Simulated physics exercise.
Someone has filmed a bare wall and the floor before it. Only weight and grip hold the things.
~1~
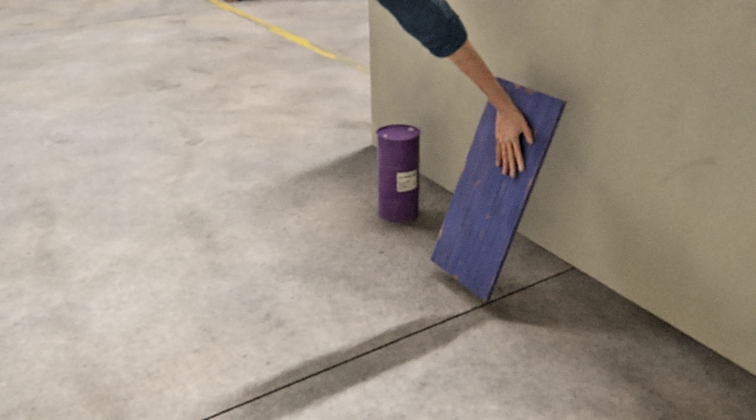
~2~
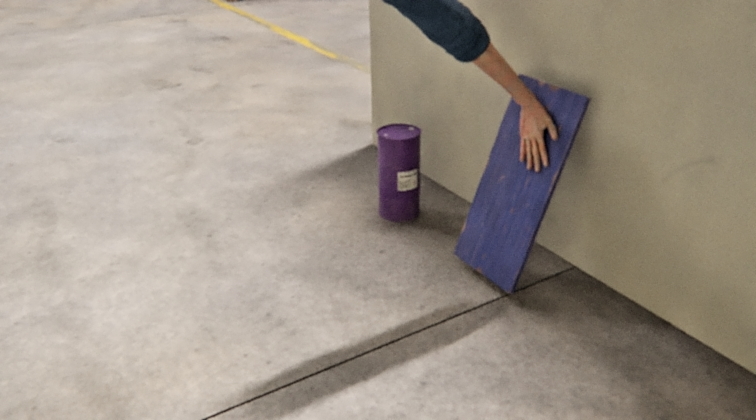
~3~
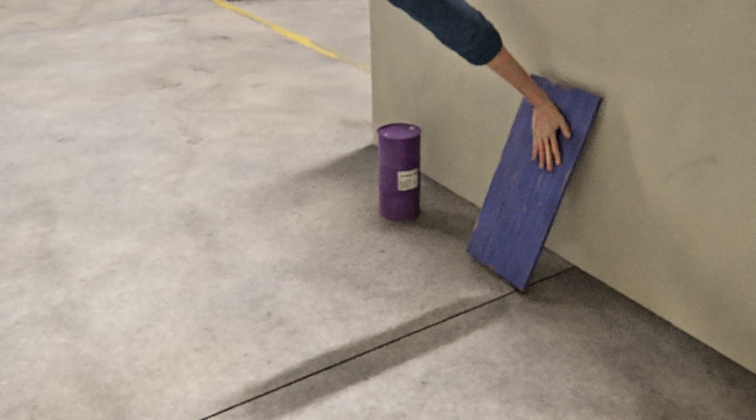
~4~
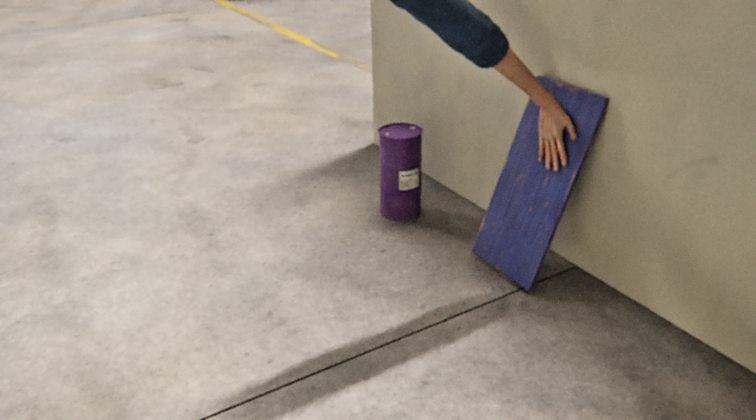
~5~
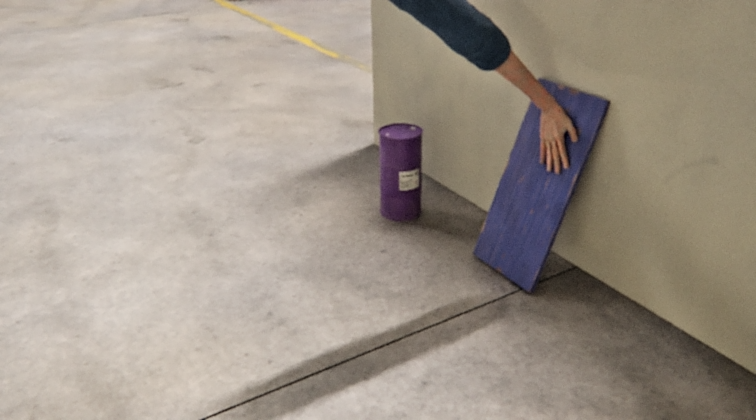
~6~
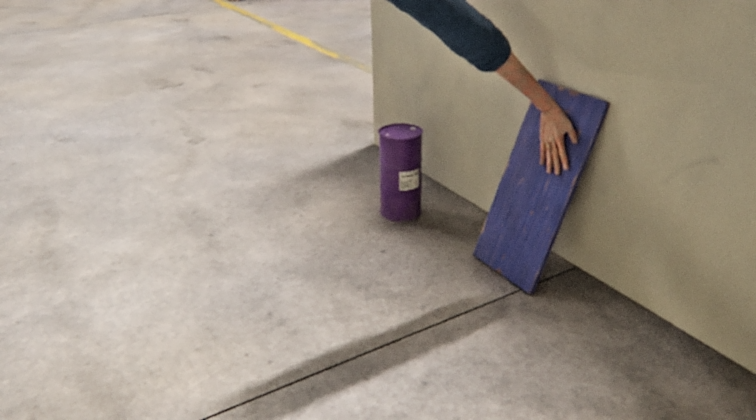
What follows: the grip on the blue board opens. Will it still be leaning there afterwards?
As it turns out, it remains leaning.
Then, 0.20 s later than the last frame, all is still.
Then, 0.50 s later than the last frame, blue board resting near (536, 186).
When it is over, both as before. End places, in pixels of the last picture, blue board near (536, 186). The board stays up.
